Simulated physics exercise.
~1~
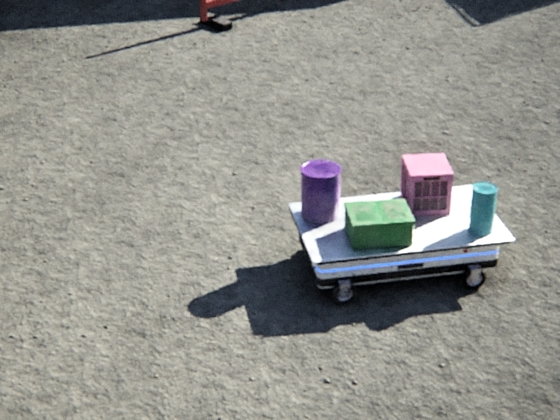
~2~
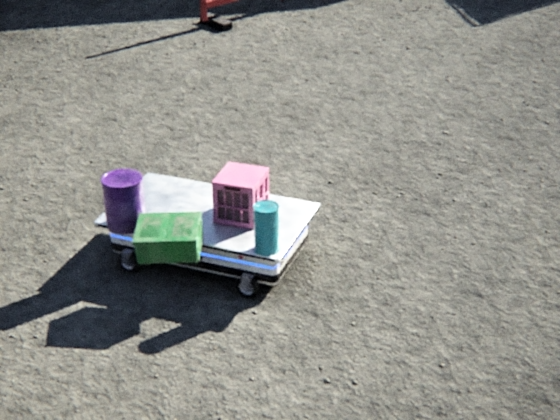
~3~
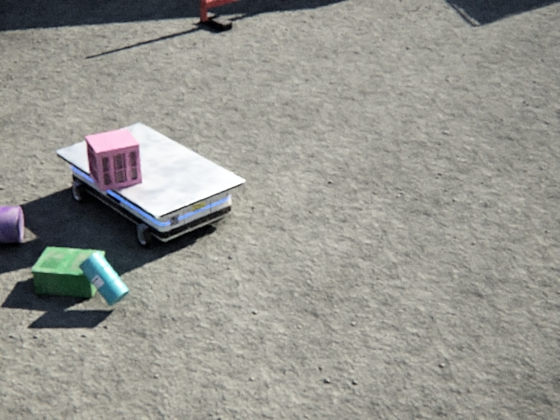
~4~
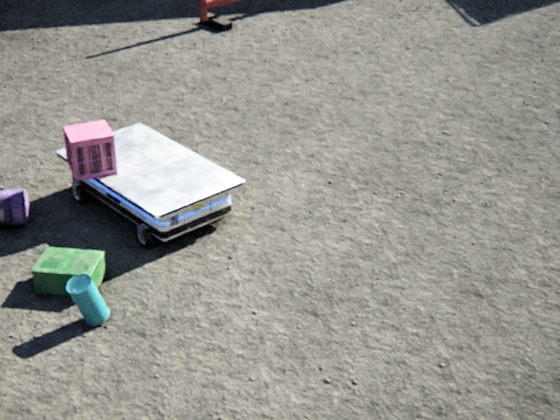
A cart carrying a purple pail, green tote, turquoise canister and pink crate rolled left while turning, and the pail, tote and canister came off onto the ground. The cart stopped with only the crate aboard, which slid to the deck's left edge.
